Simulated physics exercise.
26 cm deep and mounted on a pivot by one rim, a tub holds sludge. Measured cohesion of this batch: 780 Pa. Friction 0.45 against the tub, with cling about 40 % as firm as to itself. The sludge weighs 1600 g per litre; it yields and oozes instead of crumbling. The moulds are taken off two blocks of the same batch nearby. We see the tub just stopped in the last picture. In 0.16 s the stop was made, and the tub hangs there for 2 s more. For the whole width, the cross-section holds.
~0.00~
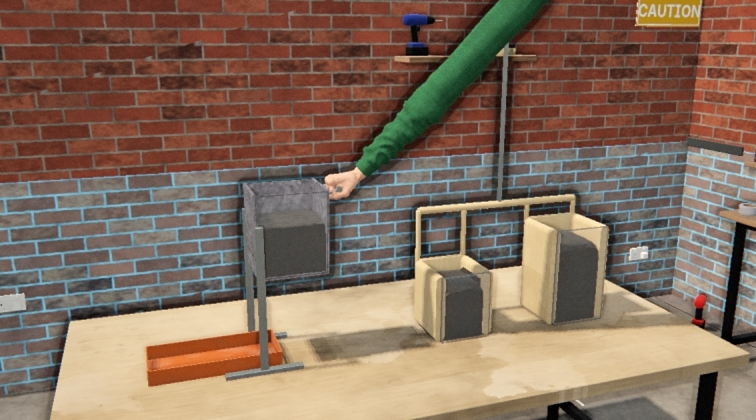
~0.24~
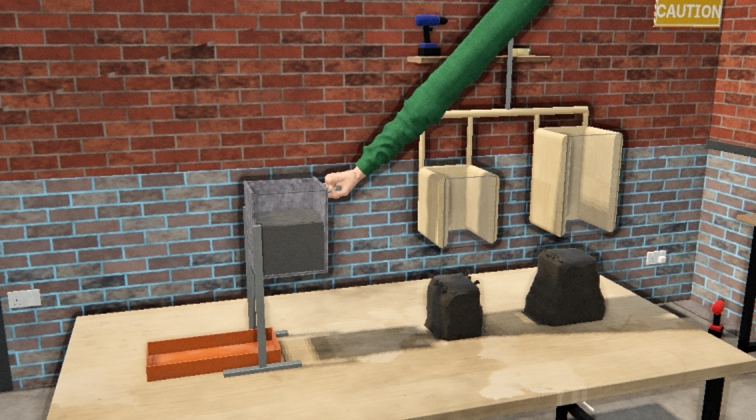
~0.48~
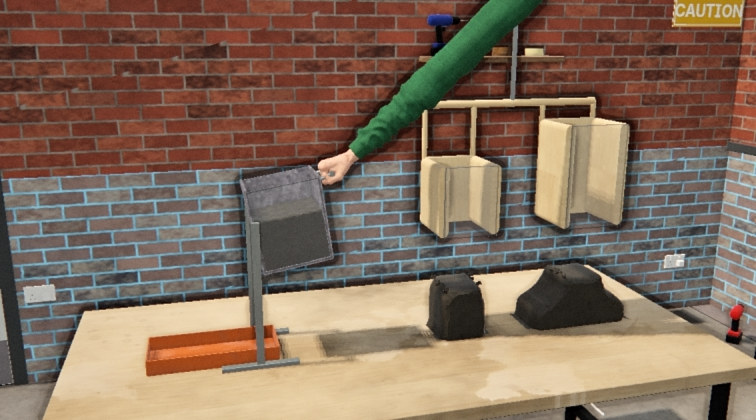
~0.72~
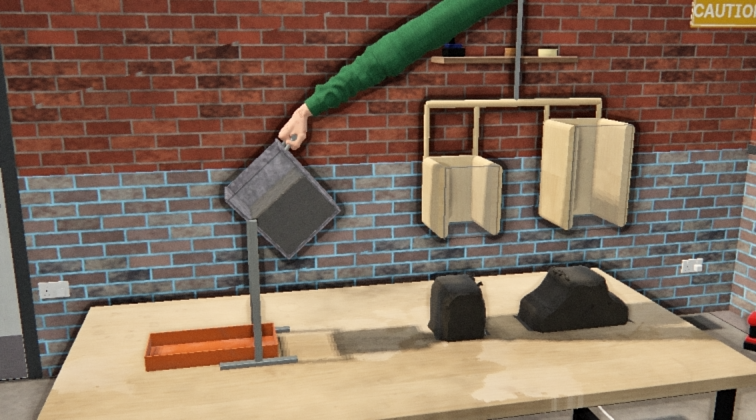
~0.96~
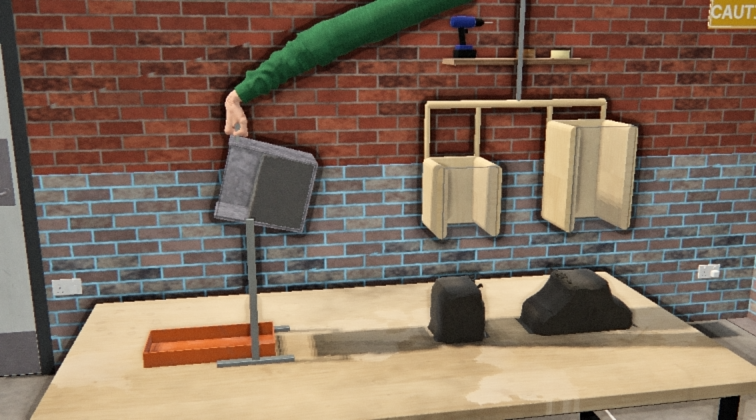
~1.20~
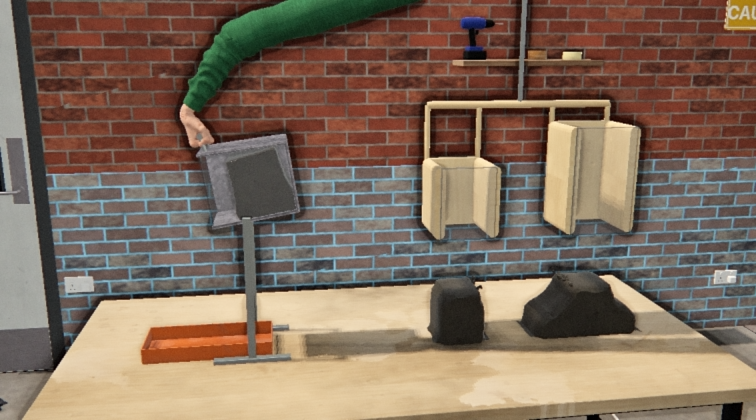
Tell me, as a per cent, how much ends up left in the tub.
Close to 59 % is left.
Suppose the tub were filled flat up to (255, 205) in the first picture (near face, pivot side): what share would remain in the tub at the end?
45 %.
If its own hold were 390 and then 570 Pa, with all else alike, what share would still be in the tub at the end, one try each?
The answers, in order, are 40 % and 50 %.
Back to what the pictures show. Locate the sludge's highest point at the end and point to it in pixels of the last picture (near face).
(257, 187).
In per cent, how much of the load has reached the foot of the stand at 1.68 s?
Near 0 %.
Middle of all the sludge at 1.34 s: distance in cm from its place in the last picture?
I'd put the distance at about 4 centimetres.
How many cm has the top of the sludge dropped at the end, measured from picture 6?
11 cm or so.
After 1.34 s, the tub is at 99 degrees and holds 100 %.
After 1.51 s, the tub is at 99 degrees and holds 87 %.
After 1.68 s, the tub is at 99 degrees and holds 71 %.
After 1.85 s, the tub is at 99 degrees and holds 61 %.
After 3.20 s, the tub is at 99 degrees and holds 59 %.
